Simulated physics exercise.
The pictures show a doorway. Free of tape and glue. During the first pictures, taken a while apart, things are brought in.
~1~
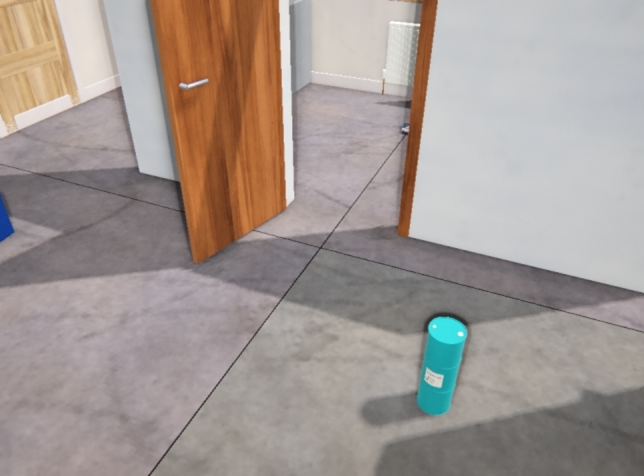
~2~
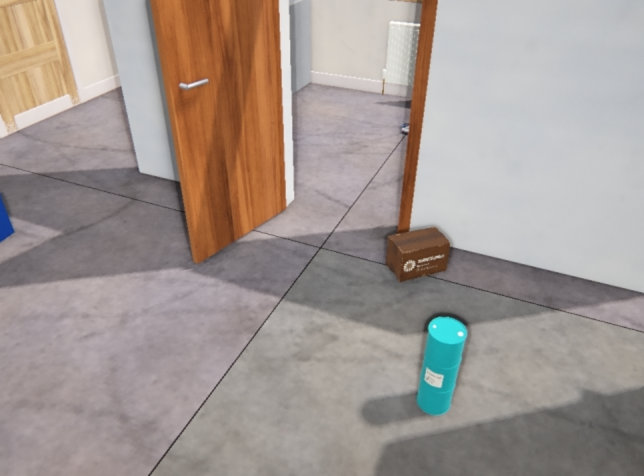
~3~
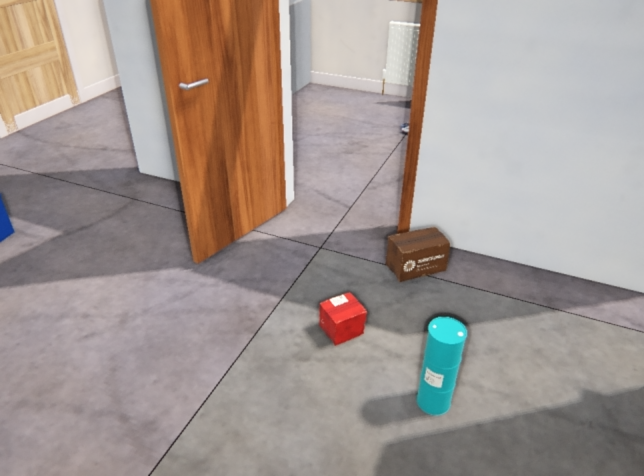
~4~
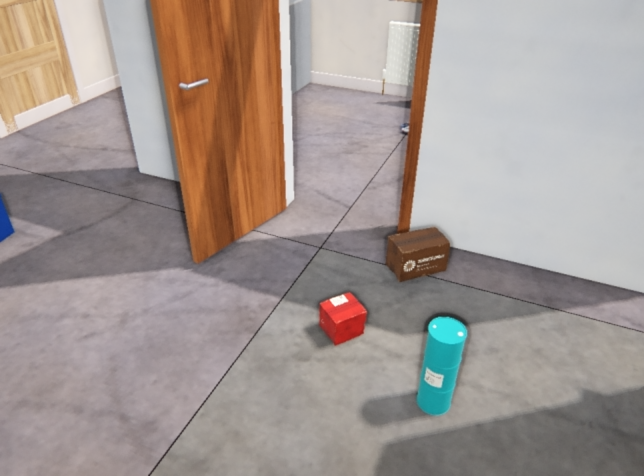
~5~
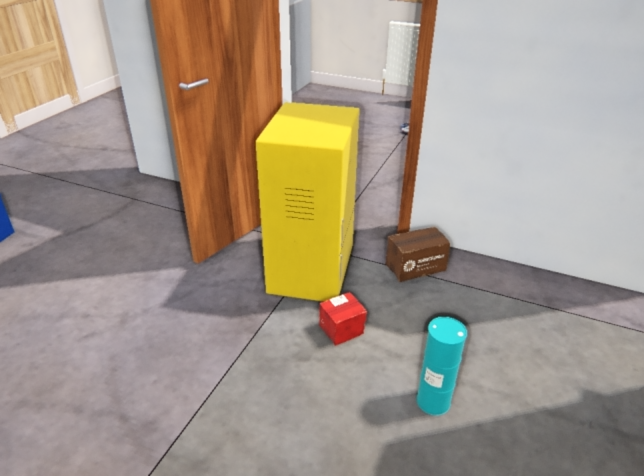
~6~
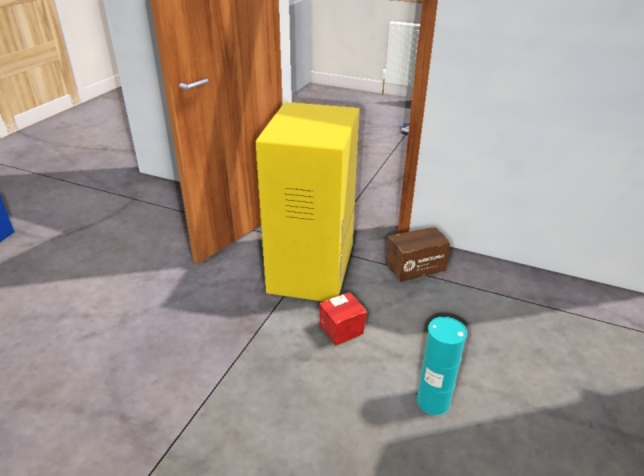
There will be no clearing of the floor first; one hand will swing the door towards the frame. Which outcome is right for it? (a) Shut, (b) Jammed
b.
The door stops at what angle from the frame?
Roughly 70 degrees open.
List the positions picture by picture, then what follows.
The first frame shows door wide open and still.
The second frame shows door wide open and still; turquoise canister (440, 368).
The third frame shows door wide open and still; brown parcel (417, 254); turquoise canister (440, 368).
The fourth frame shows door wide open and still; red parcel (342, 319); brown parcel (417, 254).
The fifth frame shows door wide open and still; turquoise canister (440, 368); red parcel (342, 319).
The sixth frame shows door wide open and still; yellow appliance (311, 204); brown parcel (417, 254).
Then, 0.60 s on from there, door at 93°.
Then, 1.00 s on from there, door at 78°.
In the end, door at 70°; all 4 unmoved. At the end, from the last picture's camera, yellow appliance near (311, 204).
